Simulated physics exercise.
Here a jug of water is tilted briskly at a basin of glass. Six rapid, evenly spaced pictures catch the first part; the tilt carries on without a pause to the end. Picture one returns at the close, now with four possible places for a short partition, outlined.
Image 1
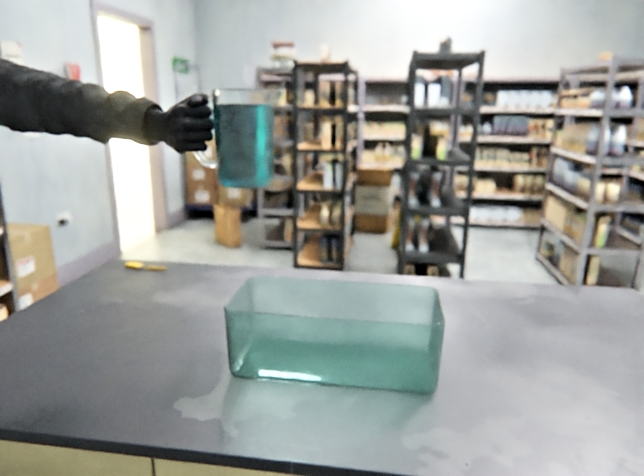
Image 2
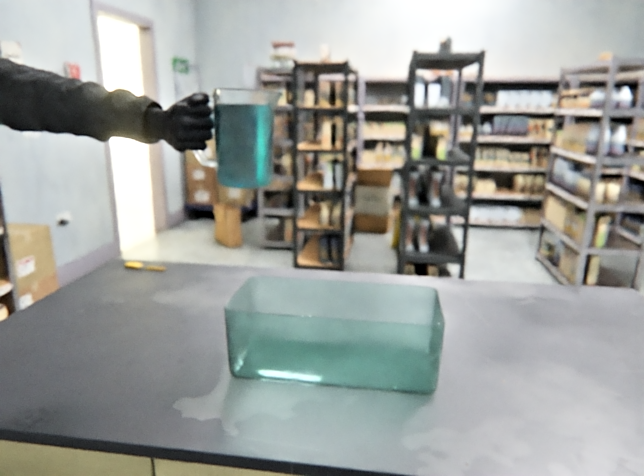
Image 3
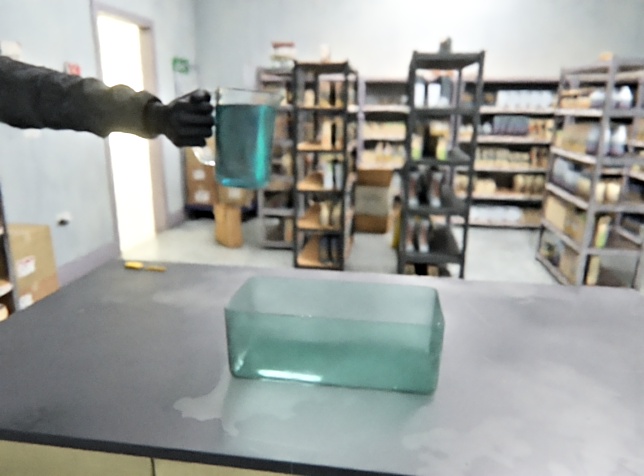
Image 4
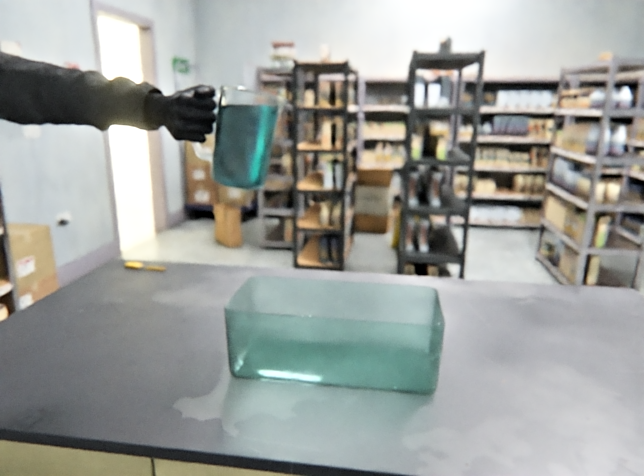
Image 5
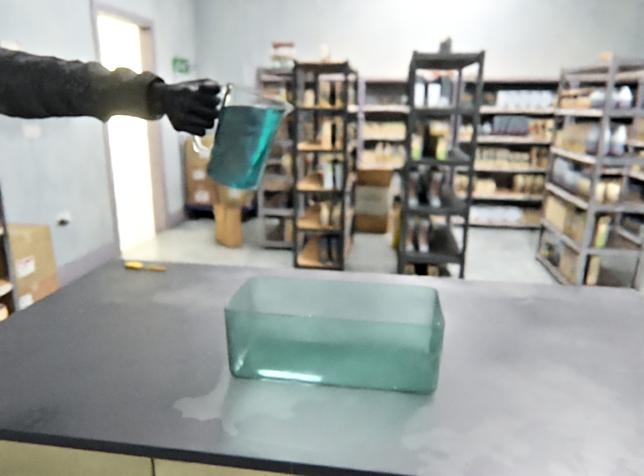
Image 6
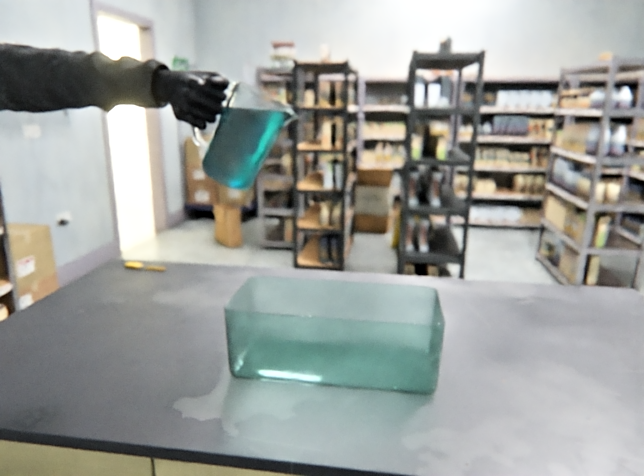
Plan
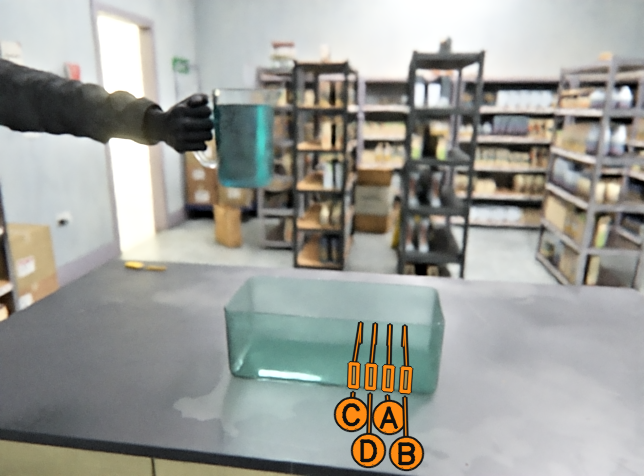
The clip shows a dark-gloved hand holding a glass jug of blue-green liquid upright above and to the left of a rectangular glass basin on a table, then tilting the jug to the right while the basin stays still.
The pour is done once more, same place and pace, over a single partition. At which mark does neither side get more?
C works best here.
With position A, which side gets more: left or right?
The left side.
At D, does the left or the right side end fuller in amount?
The left one.
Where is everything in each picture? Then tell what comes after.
Upright, lip at (281, 93); basin from (230, 373) to (437, 392); nothing has left yet, in the first frame.
Upright, lip at (282, 94); nothing has left yet, in the second frame.
Tipped about 5°, lip at (284, 96); nothing has left yet, in the third frame.
Tipped about 11°, lip at (288, 101); nothing has left yet, in the fourth frame.
Tipped about 19°, lip at (293, 108); nothing has left yet, in the fifth frame.
Tipped about 28°, lip at (297, 117); nothing has left yet, in the sixth frame.
On the marked copy, A at (387, 395); B at (404, 397); C at (353, 392); D at (370, 394).
If A is chosen, about 86 % ends left of the wall and 9 % right of it; 6 % is lost outside.
If B is chosen, about 87 % ends left of the wall and 10 % right of it; 3 % is lost outside.
If C is chosen, about 47 % ends left of the wall and 50 % right of it; 3 % is lost outside.
If D is chosen, about 88 % ends left of the wall and 6 % right of it; 7 % is lost outside.
